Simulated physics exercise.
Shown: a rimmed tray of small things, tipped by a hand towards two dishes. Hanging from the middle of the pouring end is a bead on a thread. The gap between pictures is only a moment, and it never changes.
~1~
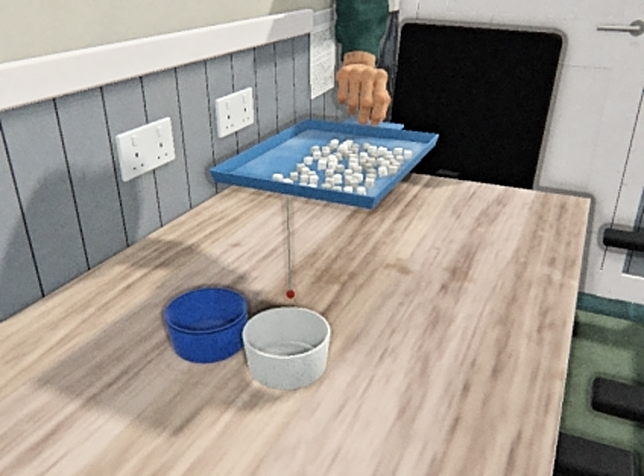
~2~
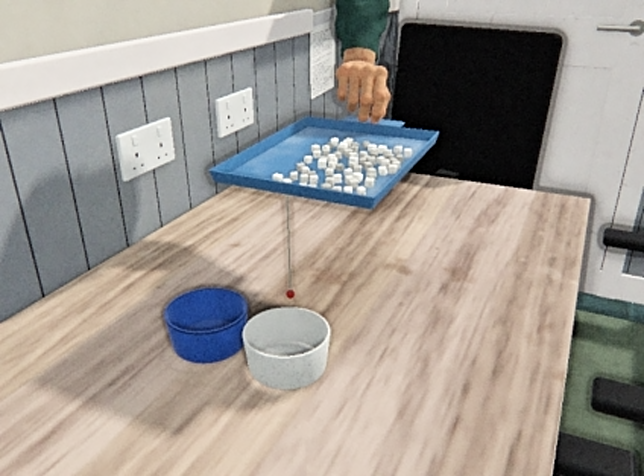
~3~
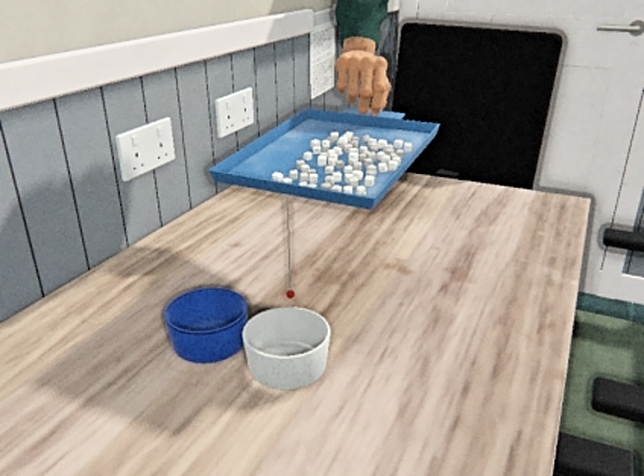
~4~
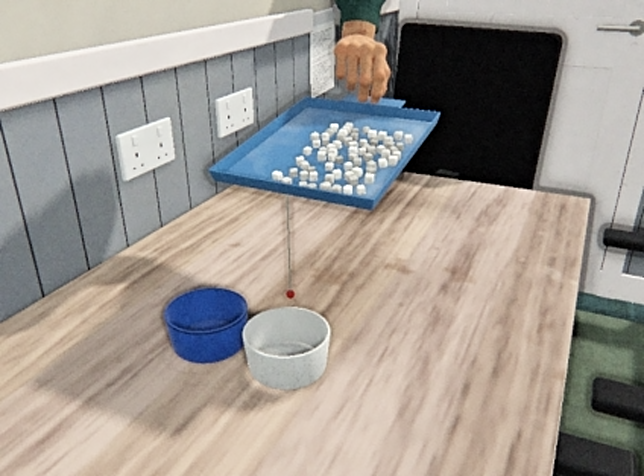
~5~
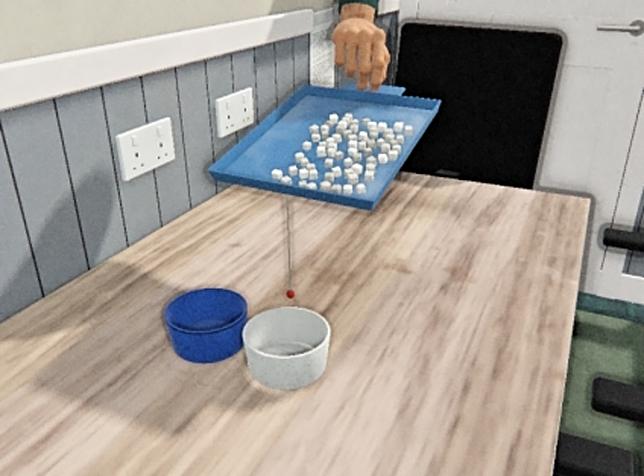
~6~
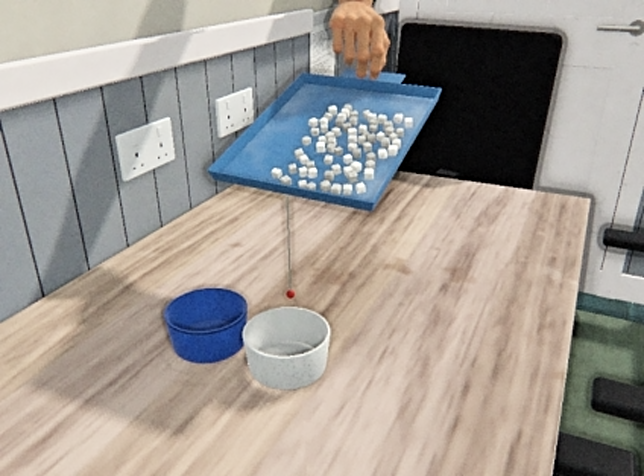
A hand gradually tilts a blue tray of white cubes toward two dishes below.
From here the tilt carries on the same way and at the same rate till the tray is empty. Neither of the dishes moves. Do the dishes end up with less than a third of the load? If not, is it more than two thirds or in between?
The dishes are left with a middle portion, a third to two thirds.
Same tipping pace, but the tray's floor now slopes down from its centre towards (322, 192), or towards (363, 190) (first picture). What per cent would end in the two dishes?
About 40 % and 10 %.
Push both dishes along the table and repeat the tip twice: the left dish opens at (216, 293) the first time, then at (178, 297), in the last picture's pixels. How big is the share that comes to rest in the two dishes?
Respectively 20 percent and 20 percent.
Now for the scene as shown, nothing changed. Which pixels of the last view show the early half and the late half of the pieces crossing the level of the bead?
I'd put it at roughly (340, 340), and after that at roughly (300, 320).
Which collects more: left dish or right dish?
It's the dish to the right that ends up fuller.
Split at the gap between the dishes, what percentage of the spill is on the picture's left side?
Left share: Some 20 per cent.
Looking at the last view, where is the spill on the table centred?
Middle in the last view: Roughly (339, 430).
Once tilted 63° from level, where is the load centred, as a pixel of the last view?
Somewhere about (323, 176).
Just after the last frame, tray tipped steeply; almost all on the tray; just a few in the air.
A moment on, tray tipped past a quarter turn; almost all on the tray; just a few outside both; about a tenth in the air.
Further on, tray tipped past a quarter turn; roughly half in the right dish; just a few in the left dish; roughly half outside both.
When it is over, tray tipped past a quarter turn; roughly half in the right dish; just a few in the left dish; roughly half outside both.
